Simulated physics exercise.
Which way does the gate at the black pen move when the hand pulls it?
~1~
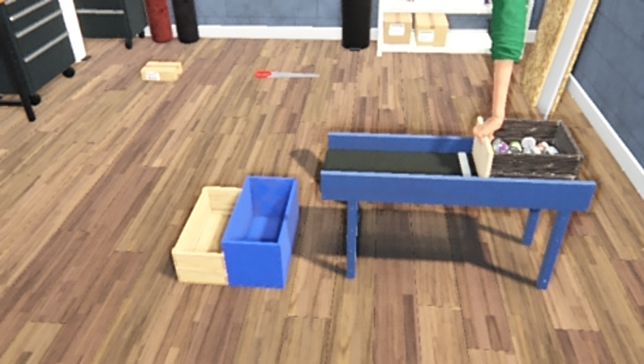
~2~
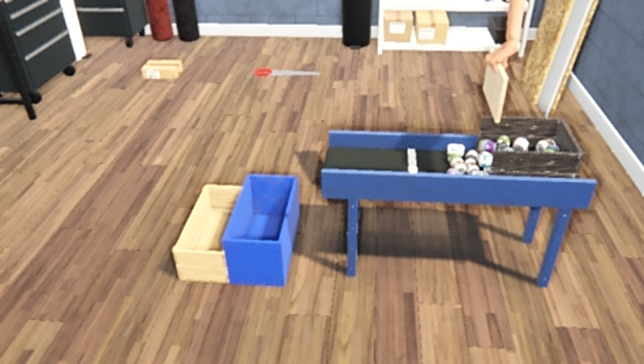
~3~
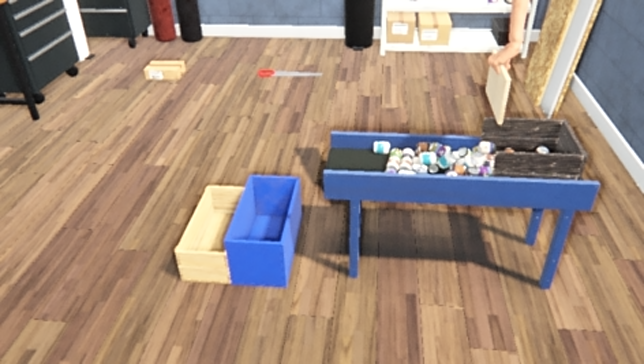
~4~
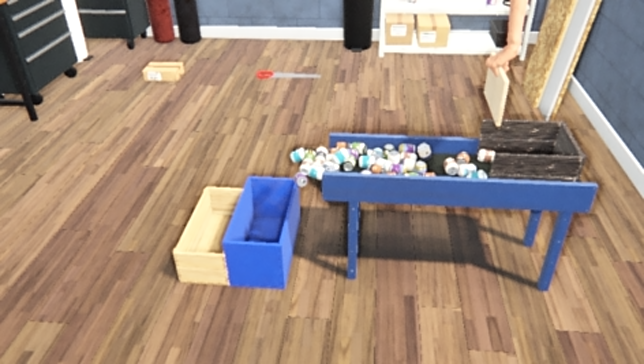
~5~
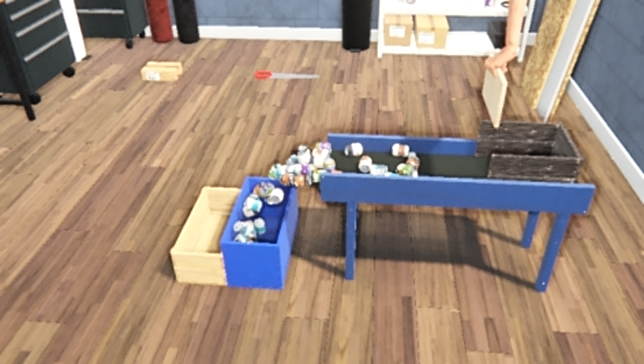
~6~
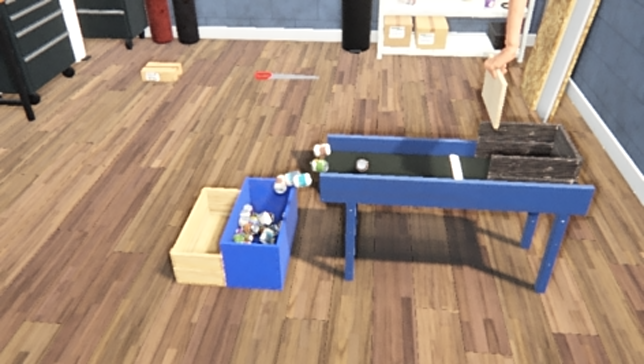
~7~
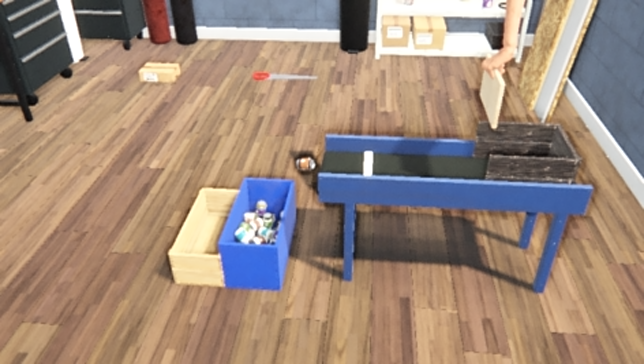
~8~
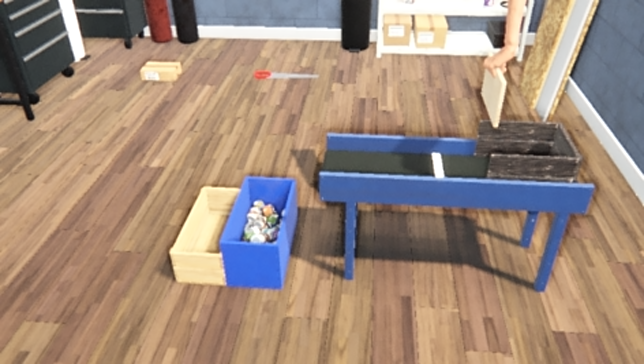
The gate moves up, out of the way of the cans on the belt.
